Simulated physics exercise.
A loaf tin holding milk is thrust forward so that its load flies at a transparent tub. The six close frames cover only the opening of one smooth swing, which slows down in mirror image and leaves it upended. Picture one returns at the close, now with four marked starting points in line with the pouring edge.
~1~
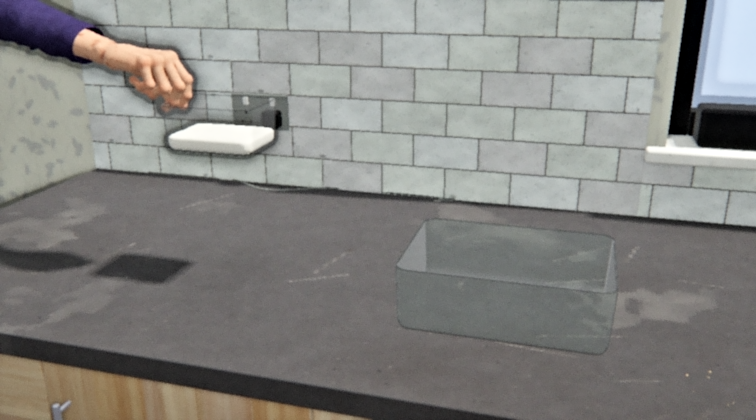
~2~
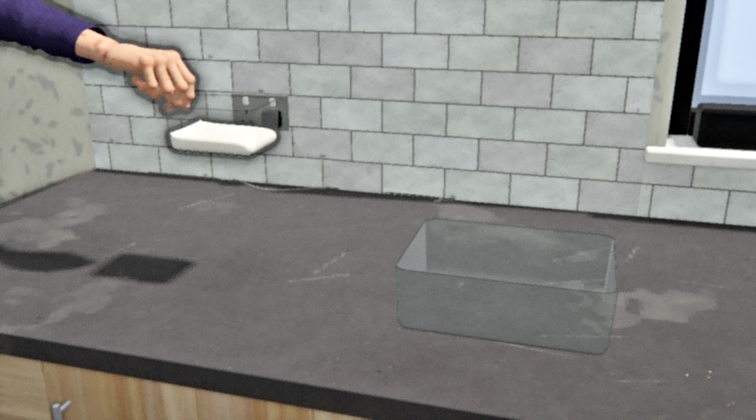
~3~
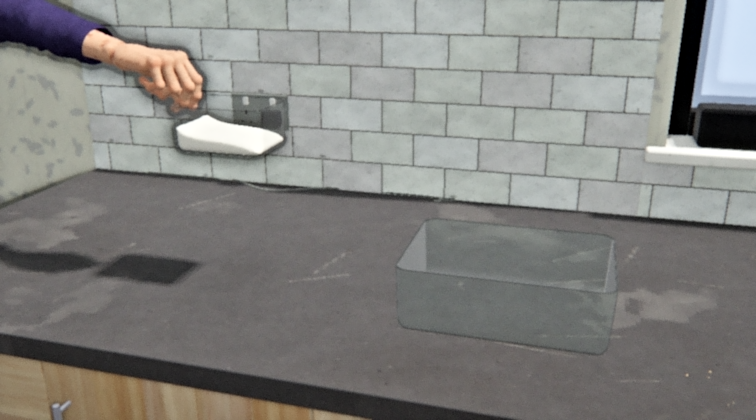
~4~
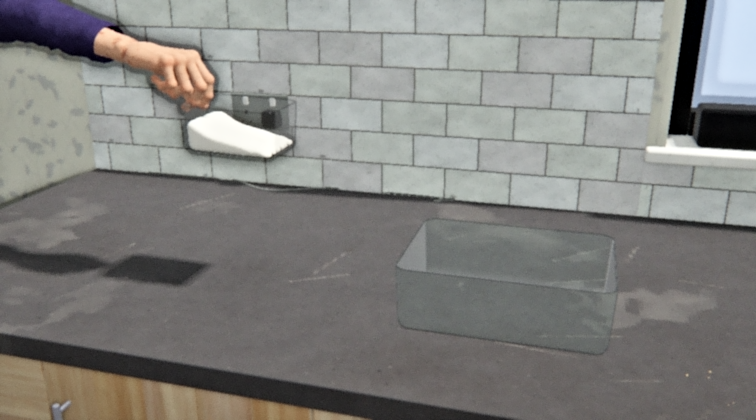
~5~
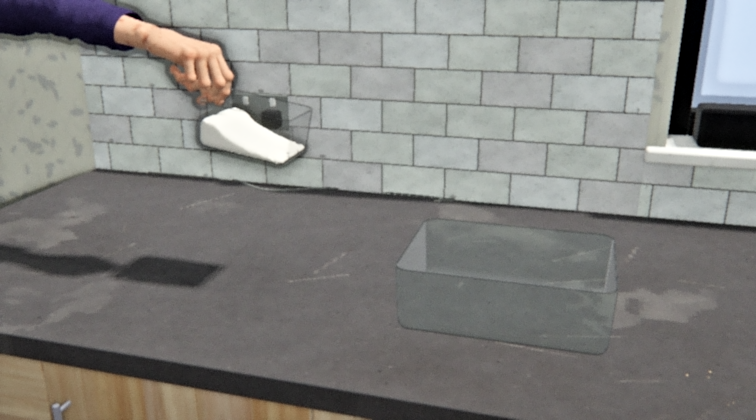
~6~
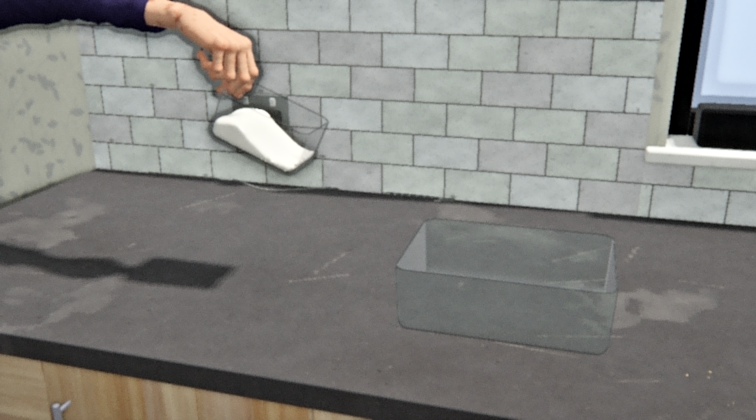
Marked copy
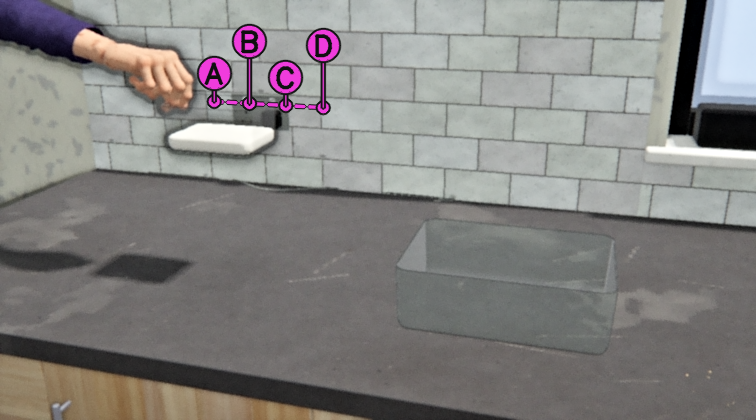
The clip shows a hand holding a clear container of white liquid above a dark countertop, left of a transparent tub. The hand moves right as the liquid sloshes toward the container's right side, and the container begins tilting rightward.
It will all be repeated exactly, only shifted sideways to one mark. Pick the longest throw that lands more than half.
The limit is C.
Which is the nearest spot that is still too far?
That would be B.
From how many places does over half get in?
Two of them.
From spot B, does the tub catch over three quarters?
No, it does not.
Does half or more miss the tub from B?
Yes.
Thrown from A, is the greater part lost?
Yes.
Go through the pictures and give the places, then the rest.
Upright, lip at (261, 104); tub from (398, 324) to (608, 353); nothing has left yet.
Upright, lip at (264, 104); nothing has left yet.
Upright, lip at (272, 104); nothing has left yet.
Upright, lip at (284, 106); nothing has left yet.
Tipped about 9°, lip at (301, 114); nothing has left yet.
Tipped about 23°, lip at (318, 127); nothing has left yet.
On the marked copy, A at (214, 101); B at (249, 103); C at (285, 105); D at (323, 107).
Choosing A, about 6 % lands in the tub, 92 % falls short.
Choosing B, about 29 % lands in the tub, 65 % falls short and 5 % goes beside or beyond.
Choosing C, about 68 % lands in the tub, 26 % falls short and 6 % goes beside or beyond.
Choosing D, about 75 % lands in the tub, 18 % falls short and 7 % goes beside or beyond.
